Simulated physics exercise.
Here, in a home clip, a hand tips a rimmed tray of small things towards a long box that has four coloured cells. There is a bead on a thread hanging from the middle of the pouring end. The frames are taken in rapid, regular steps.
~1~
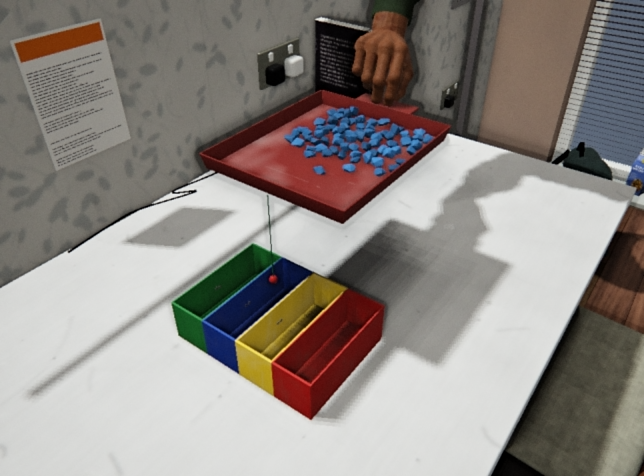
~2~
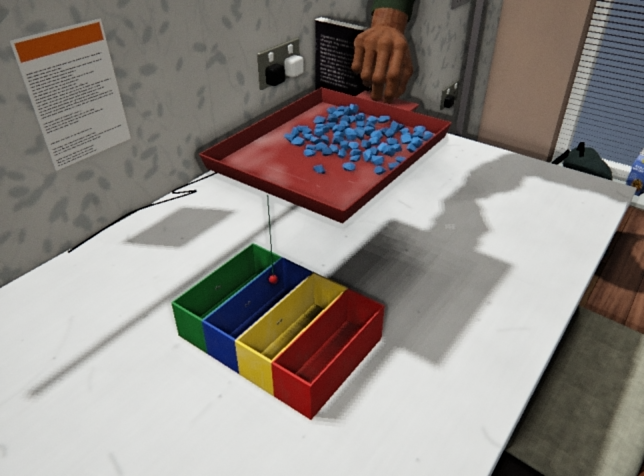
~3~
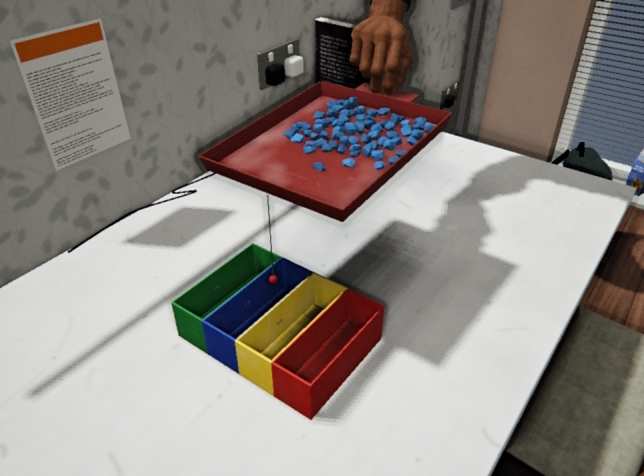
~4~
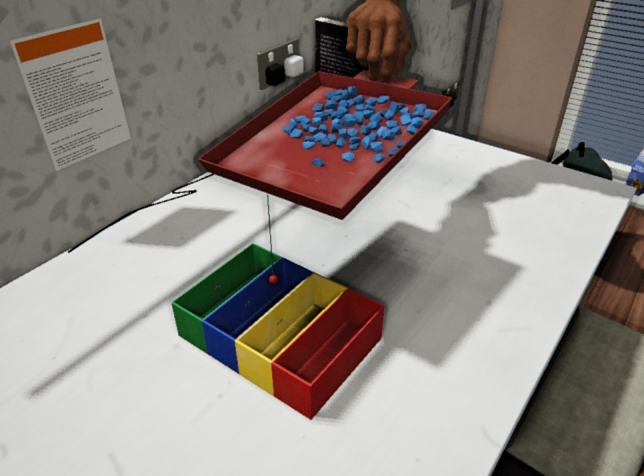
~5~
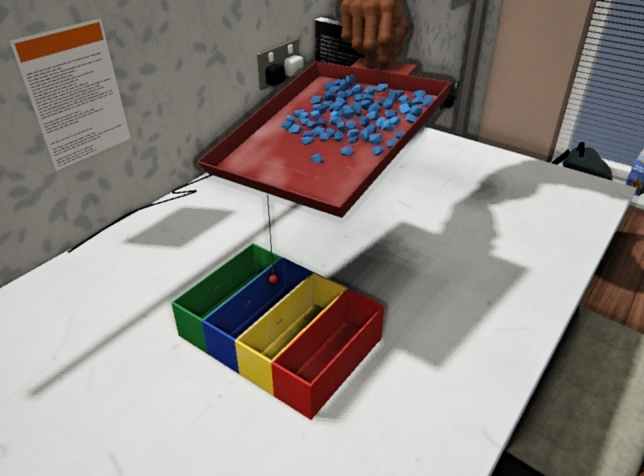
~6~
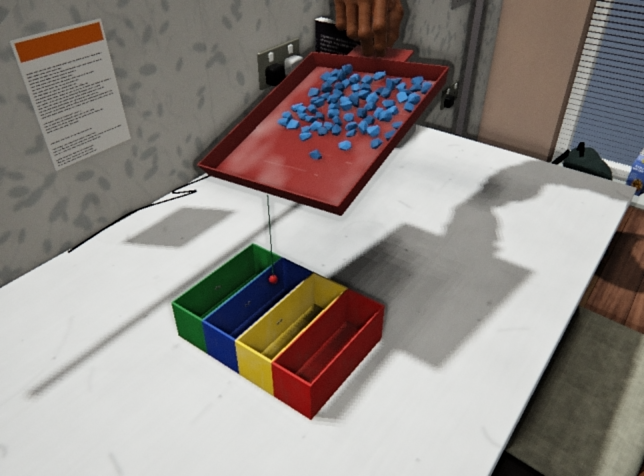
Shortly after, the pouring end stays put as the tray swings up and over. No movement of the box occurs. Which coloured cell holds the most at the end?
The green cell holds the most.
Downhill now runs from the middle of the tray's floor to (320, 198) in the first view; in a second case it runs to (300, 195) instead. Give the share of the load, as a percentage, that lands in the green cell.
The first try gives close to 0 per cent, the second close to 0 per cent.
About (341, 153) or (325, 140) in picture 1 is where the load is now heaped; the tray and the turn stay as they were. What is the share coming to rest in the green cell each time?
It comes to about 40 per cent the first time and about 50 per cent the second.
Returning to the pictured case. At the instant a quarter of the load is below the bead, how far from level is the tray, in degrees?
Roughly 75 degrees.
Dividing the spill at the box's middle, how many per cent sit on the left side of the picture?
Around 100 per cent, I reckon.
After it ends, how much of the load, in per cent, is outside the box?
Near 50 %.
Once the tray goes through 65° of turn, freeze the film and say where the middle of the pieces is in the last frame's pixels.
Roughly at (230, 175).
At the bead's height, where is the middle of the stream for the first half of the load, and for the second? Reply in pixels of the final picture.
First around (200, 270), afterwards around (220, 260).
Soon, tray tipped steeply; most on the tray; about a quarter falling or outside the box.
A while on, tray tipped past a quarter turn; about a quarter on the tray; about a quarter in the green cell; a small part in the blue cell; about half falling or outside the box.
Towards the end, tray tipped past a quarter turn; about a third in the green cell; a small part in the blue cell; about half falling or outside the box.
Finally, tray tipped past a quarter turn; about a third in the green cell; a small part in the blue cell; none in the red cell; none in the yellow cell; about half outside the box.
